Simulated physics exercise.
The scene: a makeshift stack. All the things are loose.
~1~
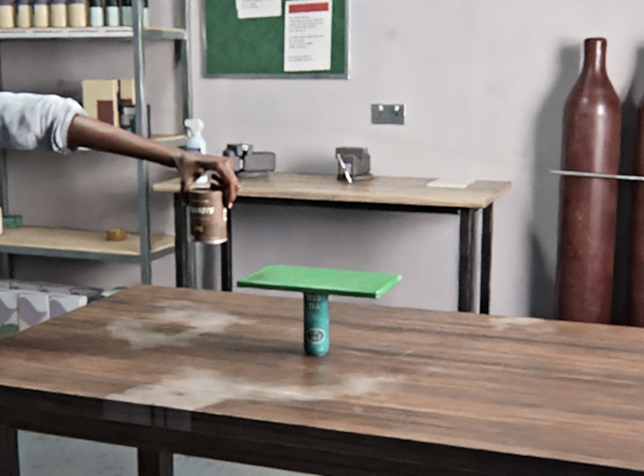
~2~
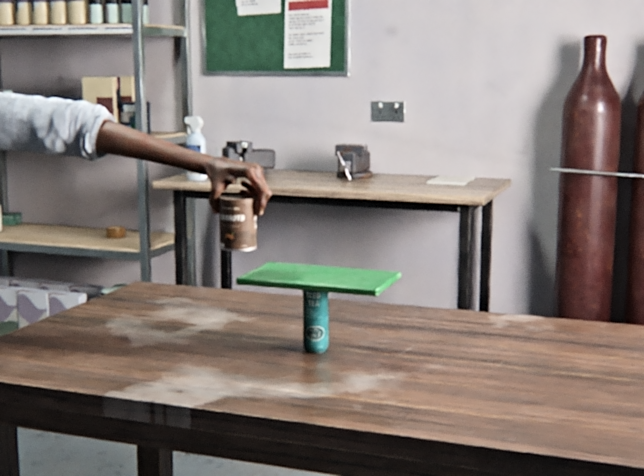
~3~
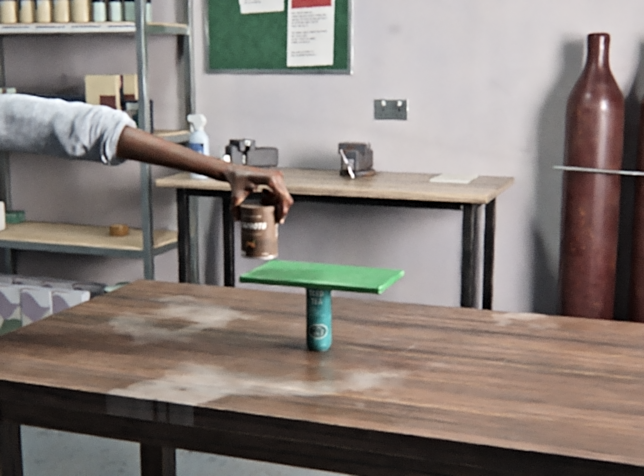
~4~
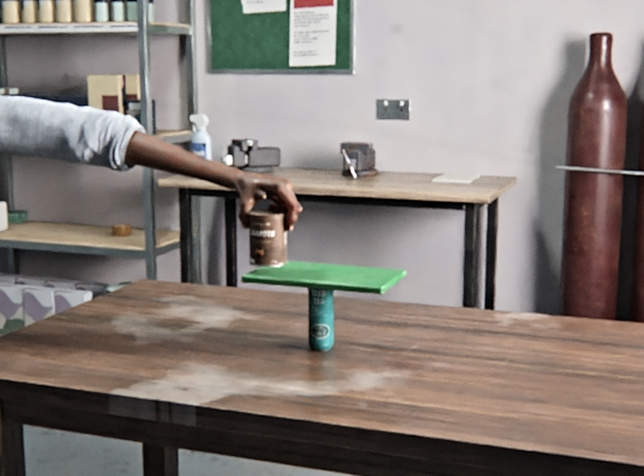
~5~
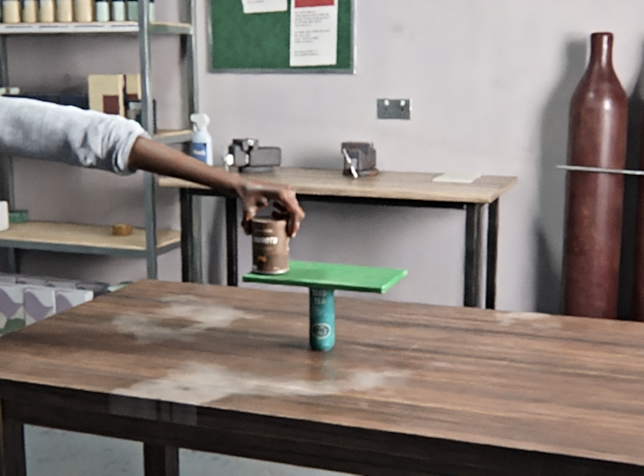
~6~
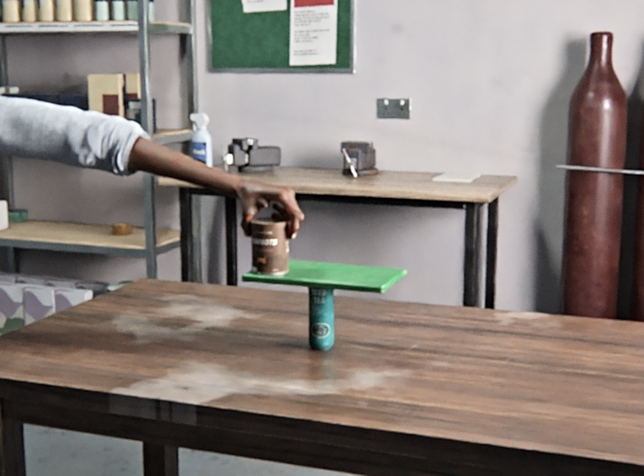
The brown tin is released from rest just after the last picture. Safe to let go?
In the end the stack loses its balance.
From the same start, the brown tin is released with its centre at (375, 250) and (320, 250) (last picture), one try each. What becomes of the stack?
First try: It comes apart; second try: It keeps its balance.
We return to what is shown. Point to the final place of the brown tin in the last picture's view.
At about (228, 335).
Then, 0.40 s past the last view, brown tin now fallen; green lid rocked 51° from its first pose.
Then, 0.70 s past the last view, green lid rocked 75° from its first pose; turquoise can rocked 4° from its first pose.
Then, 1.00 s past the last view, green lid now fallen; turquoise can rocked 41° from its first pose.
Then, 1.20 s past the last view, turquoise can now fallen.
Finally, fallen, turquoise can, brown tin and green lid. Final places as the last picture's camera would see them, brown tin near (228, 335). The stack comes apart.
